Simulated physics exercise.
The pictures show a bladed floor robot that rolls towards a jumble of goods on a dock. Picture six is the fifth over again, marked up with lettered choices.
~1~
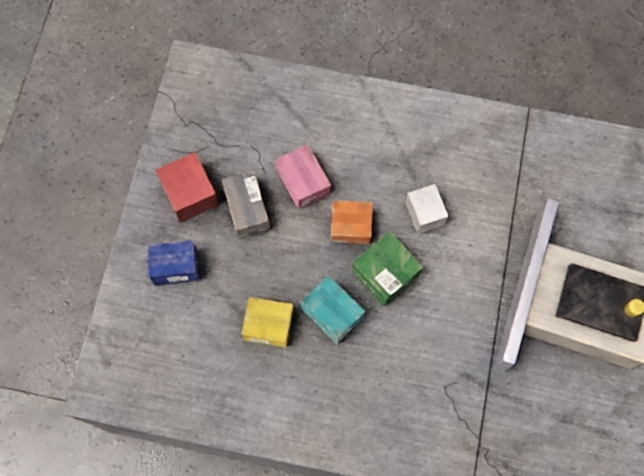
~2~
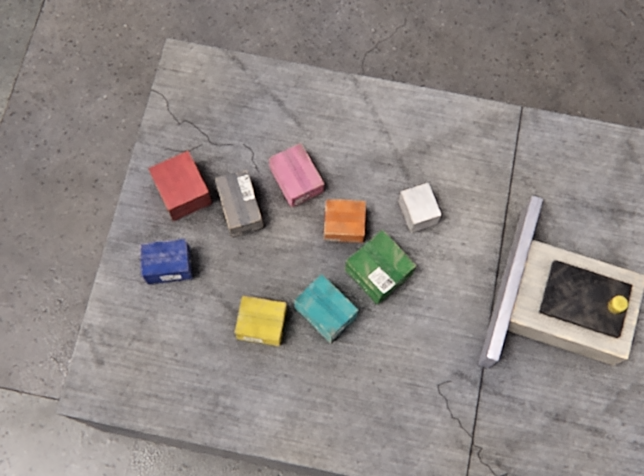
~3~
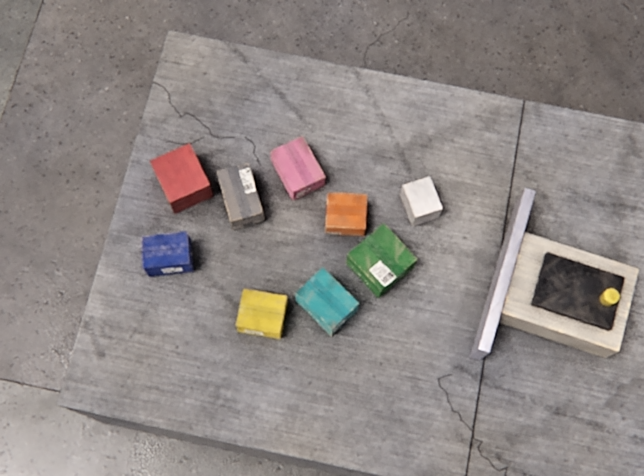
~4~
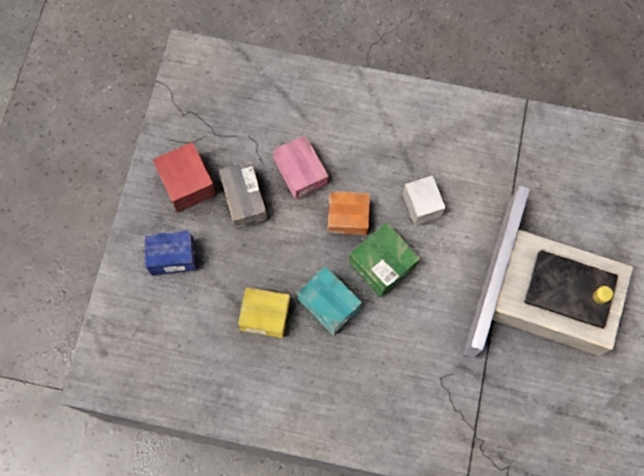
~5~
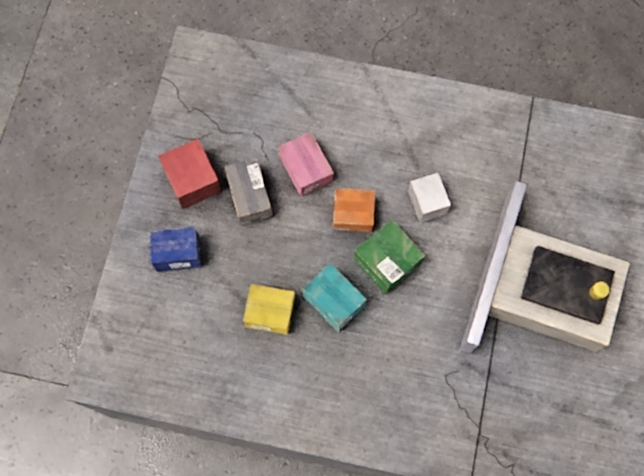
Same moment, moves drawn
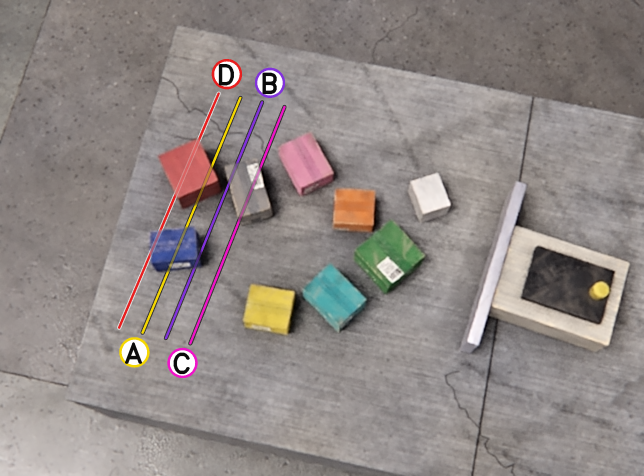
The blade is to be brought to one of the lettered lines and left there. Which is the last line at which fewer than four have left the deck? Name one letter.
The farthest such stop is D.
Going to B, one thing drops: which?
The red crate goes over.
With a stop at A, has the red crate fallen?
Yes.
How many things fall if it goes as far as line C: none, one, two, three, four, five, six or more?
By then, none.
On the copy, A at (193, 210); B at (216, 215); C at (239, 220); D at (171, 206).
On D. First, robot (441, 257); yellow parcel (265, 310); white crate (379, 178).
Then, robot (323, 232); red crate (162, 170); blue parcel (166, 245).
Finally, robot (229, 212); red crate over the edge; blue parcel over the edge; three fallen.
By contrast, A is within the limit but short; B is within the limit but short; C is within the limit but short.
